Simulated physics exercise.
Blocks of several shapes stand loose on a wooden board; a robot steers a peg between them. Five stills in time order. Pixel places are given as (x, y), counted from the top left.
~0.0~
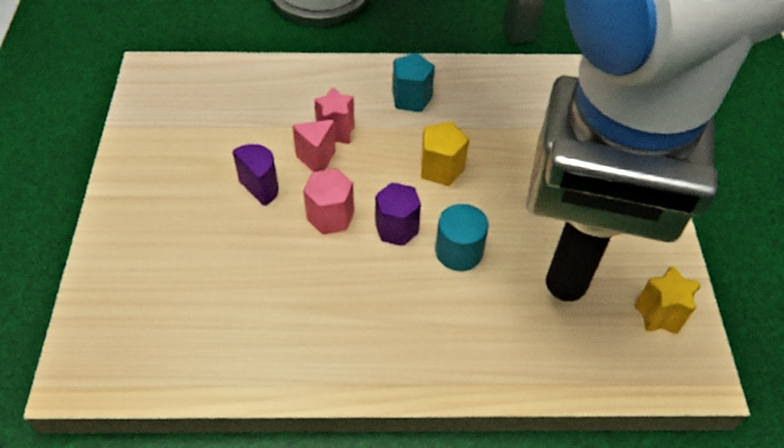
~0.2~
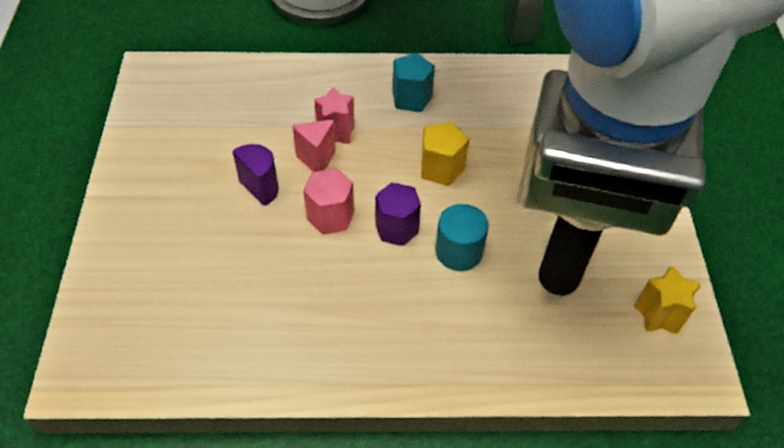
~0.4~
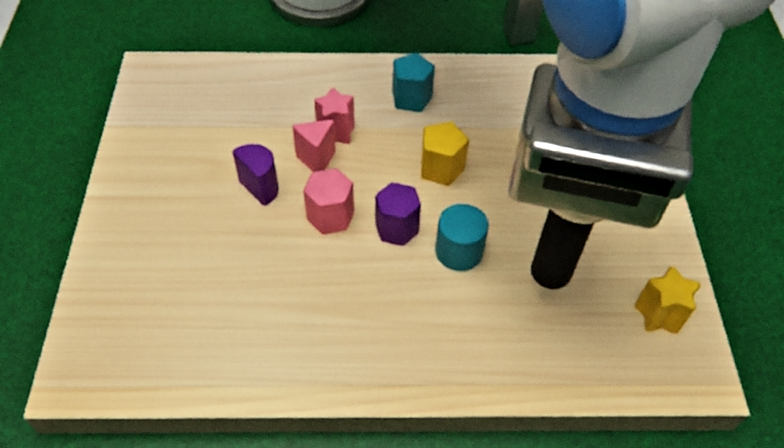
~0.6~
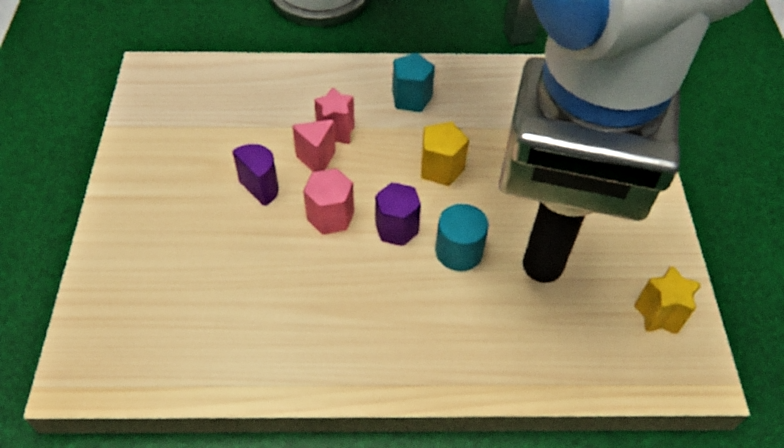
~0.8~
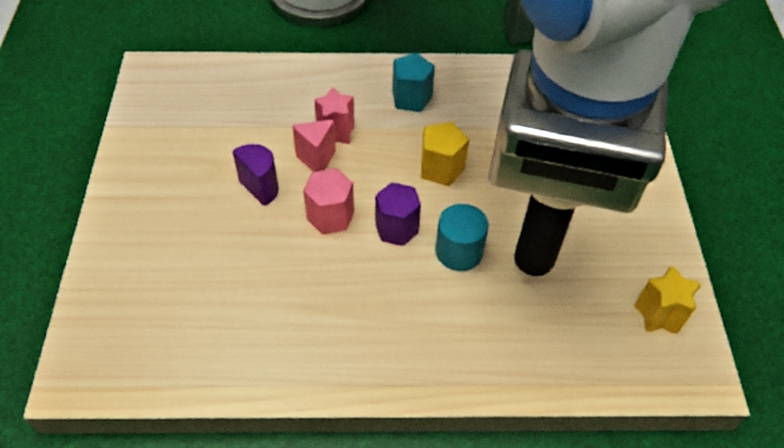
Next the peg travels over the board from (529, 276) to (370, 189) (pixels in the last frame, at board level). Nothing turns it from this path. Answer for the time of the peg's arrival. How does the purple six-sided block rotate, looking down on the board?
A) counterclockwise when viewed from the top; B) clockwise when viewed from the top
B.
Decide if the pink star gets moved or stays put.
Stays where it is.
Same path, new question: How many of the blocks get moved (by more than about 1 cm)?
Here I'd predict at least three blocks moving more than 1 cm.
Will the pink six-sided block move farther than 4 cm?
No
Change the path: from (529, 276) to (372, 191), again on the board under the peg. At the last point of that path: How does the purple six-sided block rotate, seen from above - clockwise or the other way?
Looking from above, the answer is clockwise.
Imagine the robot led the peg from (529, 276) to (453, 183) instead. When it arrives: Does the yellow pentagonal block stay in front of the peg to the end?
It seems so.
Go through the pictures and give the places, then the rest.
In the first frame, peg's lower end at (566, 285); pink six-sided block at (328, 186); pink star at (334, 101); purple six-sided block at (398, 199); yellow pentagonal block at (444, 138); turquoise disc at (464, 223).
In the second frame, peg at (558, 279); blocks still.
In the third frame, peg at (551, 273); blocks still.
In the fourth frame, peg at (542, 267); blocks still.
In the fifth frame, peg at (534, 260); pink six-sided block at (328, 186); pink star at (334, 101); purple six-sided block at (398, 199); yellow pentagonal block at (444, 138); turquoise disc at (464, 223).
What follows on the original path. One third of the way, peg at (475, 229); purple six-sided block at (387, 196); turquoise disc at (432, 212).
Two thirds of the way, peg at (421, 199); pink six-sided block at (307, 181), turned 20° clockwise; purple six-sided block at (338, 205), turned 55° clockwise; turquoise disc at (387, 209).
At the end, peg at (370, 172); pink six-sided block at (306, 181), turned 25° clockwise; pink star still; purple six-sided block at (333, 209), turned 65° clockwise; yellow pentagonal block still; turquoise disc at (380, 208).
